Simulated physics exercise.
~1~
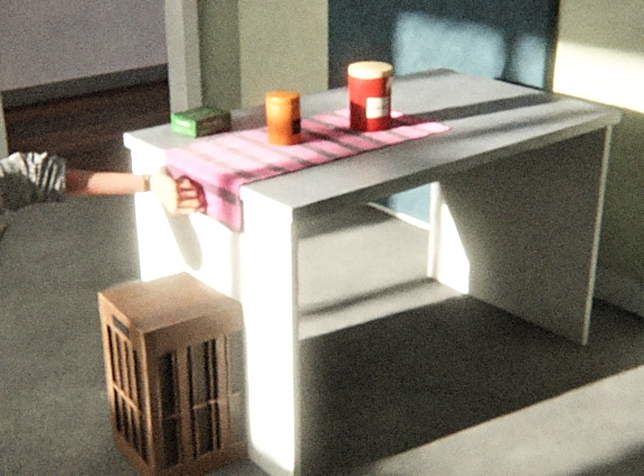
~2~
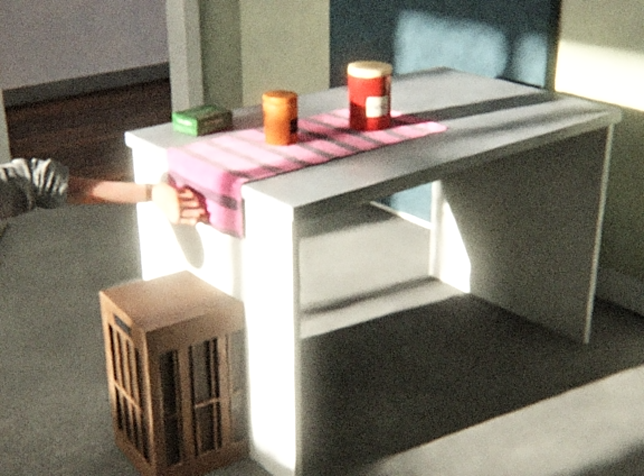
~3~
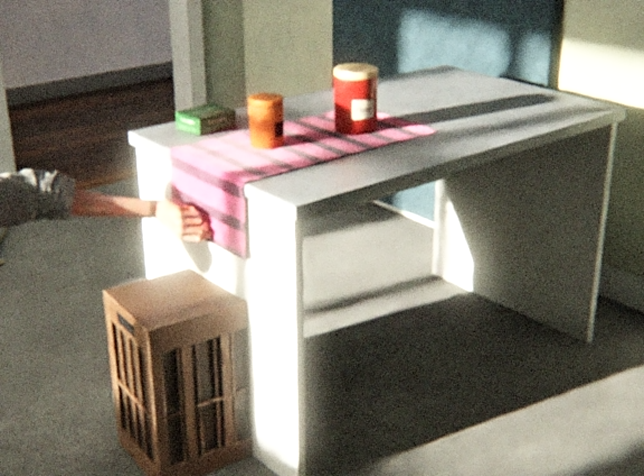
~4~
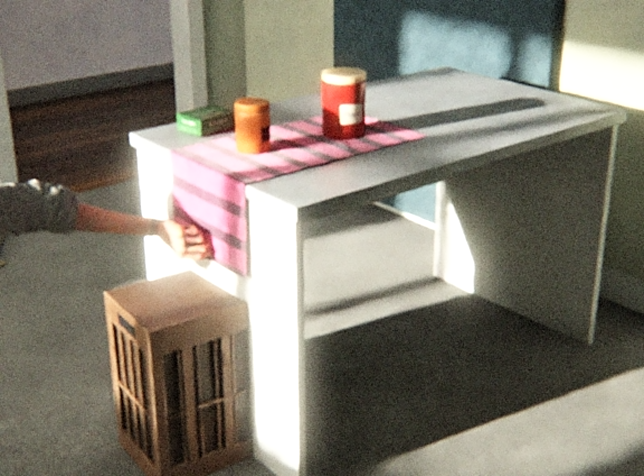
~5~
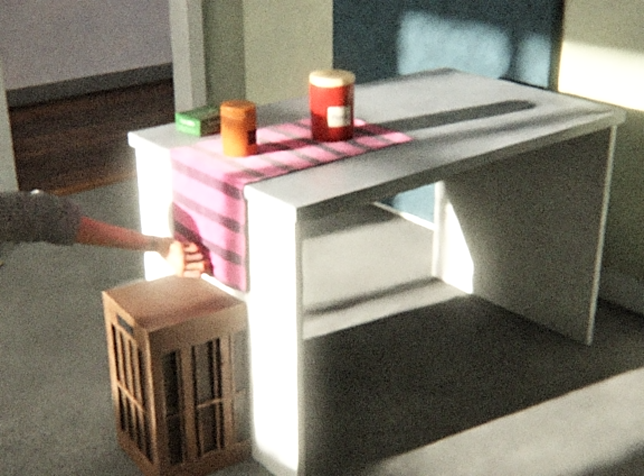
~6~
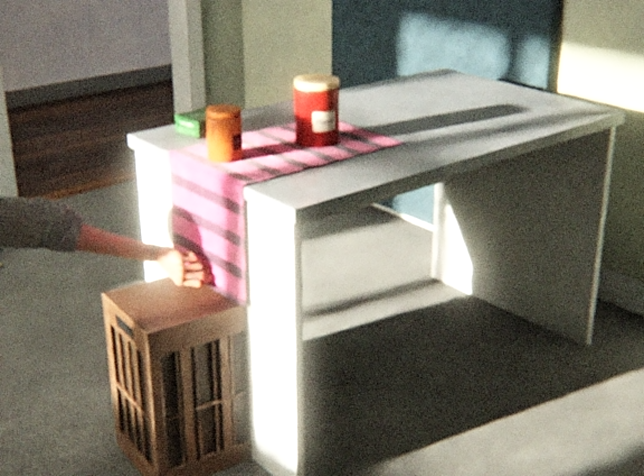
A bare forearm in a grey sleeve reaches in from the left, its hand gripping the end of a pink striped cloth draped over a white desk, seen from slightly above in a sunlit room. An orange jar and a red canister stand on the cloth, a green packet sits near the left corner, and a brown slatted crate rests below. The hand slowly draws the cloth downward, and the jar and canister ride left, upright. The packet stays put. Finally the hem meets the crate, with all three items still on the desk.
